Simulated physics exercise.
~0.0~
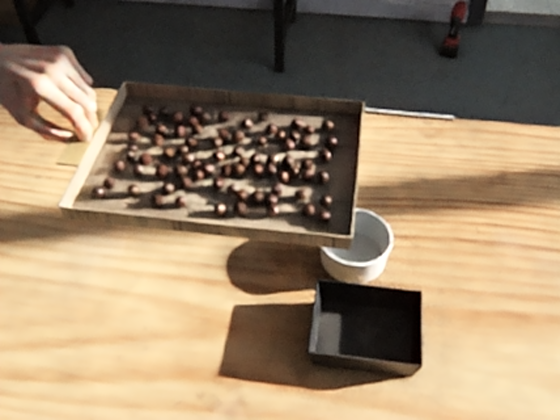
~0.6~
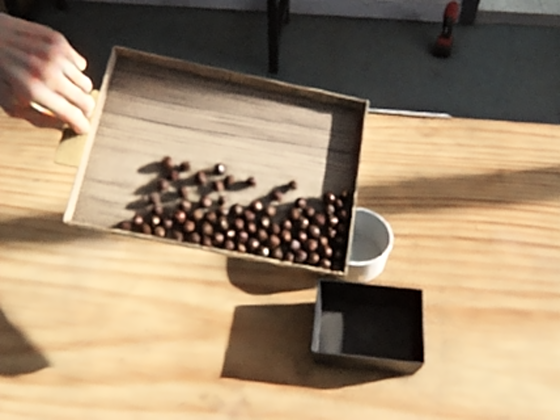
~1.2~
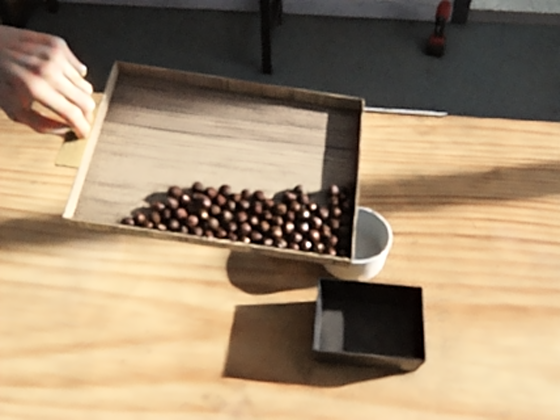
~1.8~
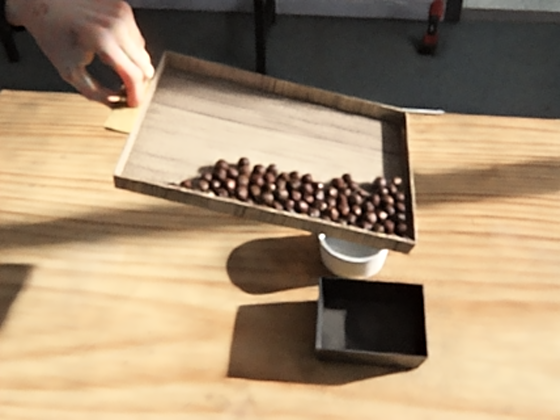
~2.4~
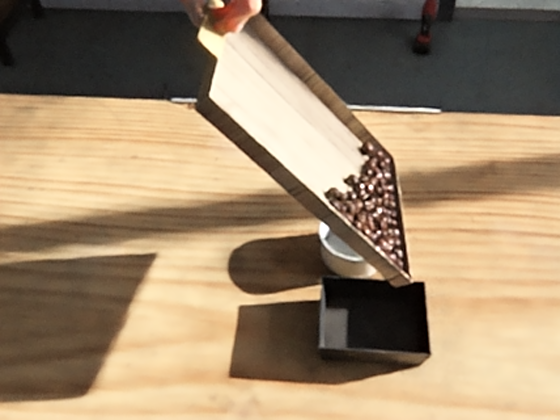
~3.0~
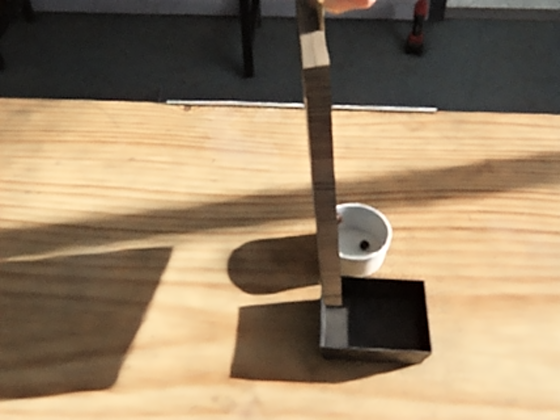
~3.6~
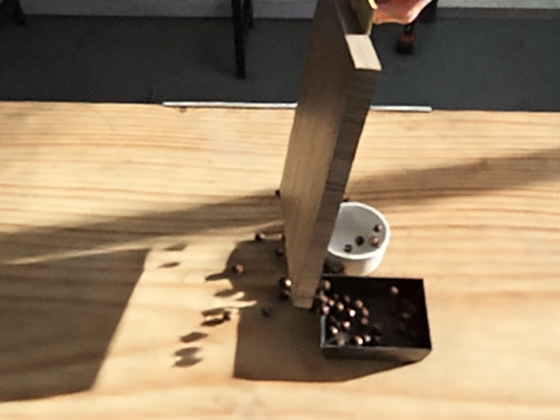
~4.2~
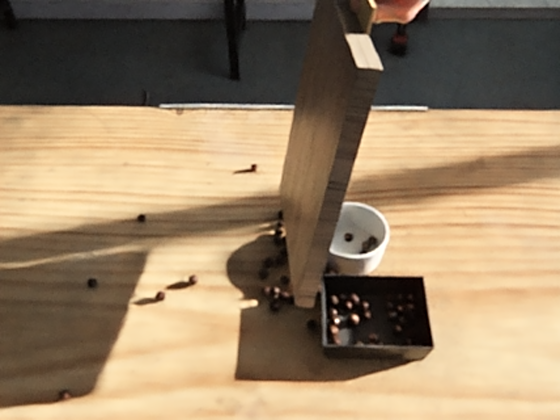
At first, a hand holds a wooden tray of small dark chocolate balls above a table, where a white dish and a black tin stand. The tray tips down to the right and the balls roll together along its lower edge, then it eases back towards level with them still heaped there. The hand carries it right and tilts it ever more steeply until it stands on end over the tin. The balls spill out, some dropping into the tin and others bouncing across the wood. Finally the tray stays upright, with balls in the tin, a few in the dish and many scattered on the table.
